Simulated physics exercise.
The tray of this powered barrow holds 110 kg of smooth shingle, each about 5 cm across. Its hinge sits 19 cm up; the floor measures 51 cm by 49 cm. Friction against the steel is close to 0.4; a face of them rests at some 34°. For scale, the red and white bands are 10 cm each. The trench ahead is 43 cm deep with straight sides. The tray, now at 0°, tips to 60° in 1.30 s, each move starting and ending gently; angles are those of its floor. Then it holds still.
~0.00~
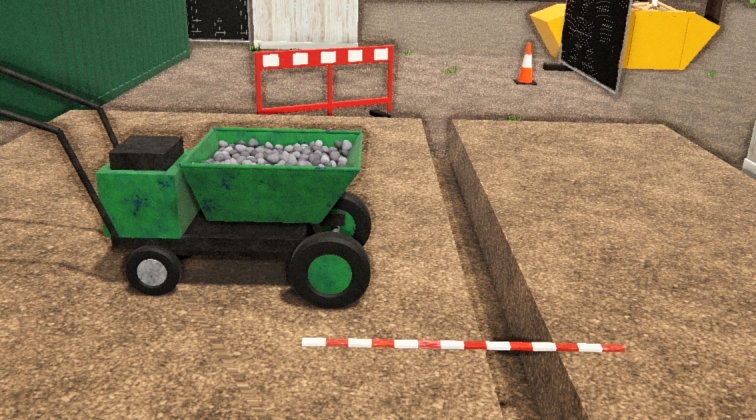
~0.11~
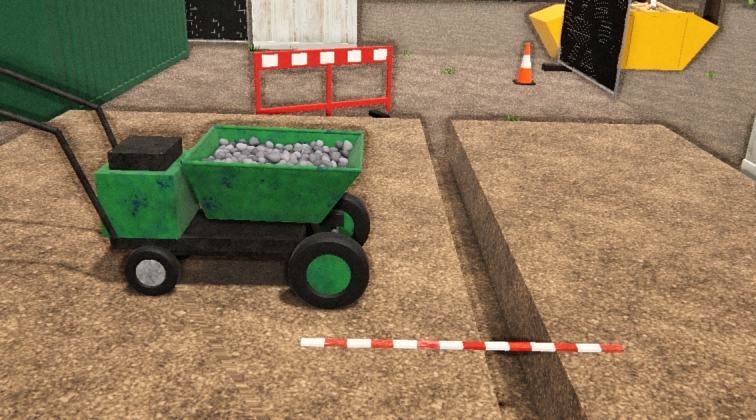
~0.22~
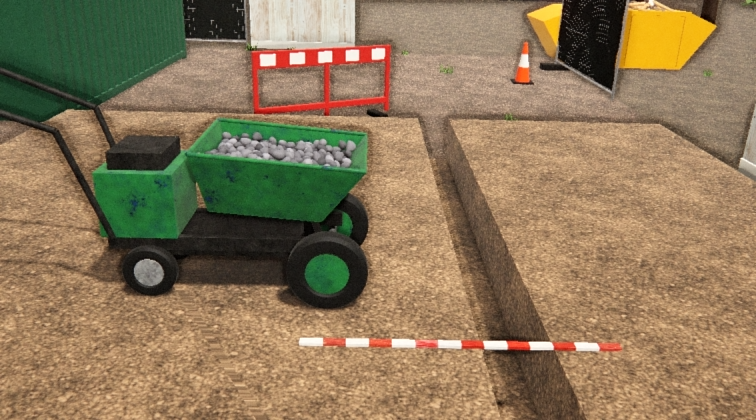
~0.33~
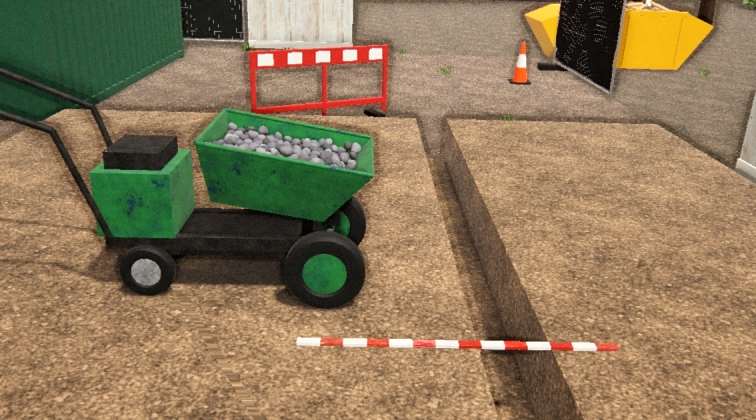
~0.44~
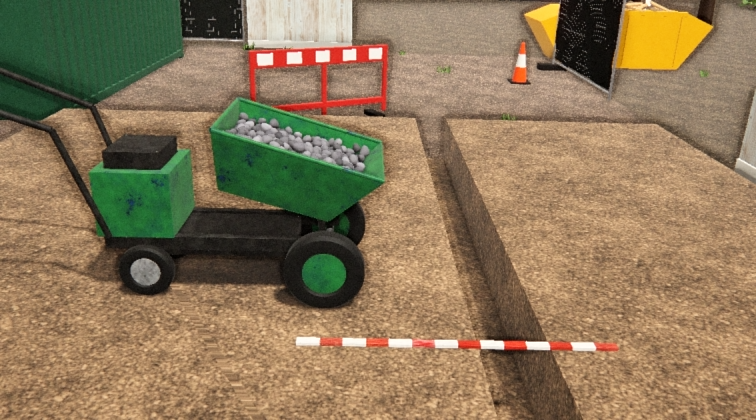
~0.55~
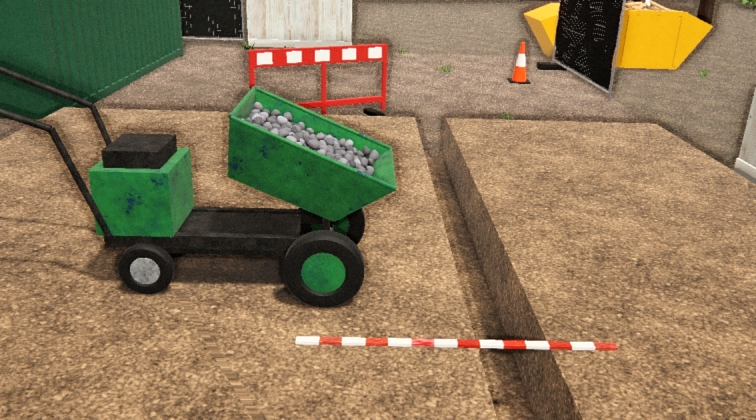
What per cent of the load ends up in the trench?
Roughly 54 per cent ends in the trench.
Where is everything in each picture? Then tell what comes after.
The tray is at 0°, its lip at (359, 170); the top of the load is at (276, 151), in the first frame.
Lip at (361, 171), floor tilted 1°, highest stones at (269, 152); the stones move at 0.2 m/s on average, in the second frame.
The tray is at 5°, its lip at (365, 172); the top of the load is at (250, 145); the stones move at 0.3 m/s on average, in the third frame.
The tray is at 10°, its lip at (373, 176); the top of the load is at (250, 137); the stones move at 0.4 m/s on average, in the fourth frame.
Lip at (384, 182), floor tilted 16°, highest stones at (251, 127); the stones move at 0.5 m/s on average, in the fifth frame.
Lip at (396, 189), floor tilted 23°, highest stones at (260, 117); the stones move at 0.6 m/s on average, in the sixth frame.
After 1.0 s the floor is at 51°; 100 % in the tray; the foremost stones are at (418, 203).
After 1.4 s the floor is at 60°; 76 % in the tray, 13 % short of the trench, 10 % in the trench; the foremost stones are at (495, 321).
After 1.8 s the floor is at 60°; 53 % in the tray, 13 % short of the trench, 33 % in the trench; the foremost stones are at (513, 331).
After 3.7 s the floor is at 60°; 28 % in the tray, 18 % short of the trench, 54 % in the trench; the foremost stones are at (516, 336).
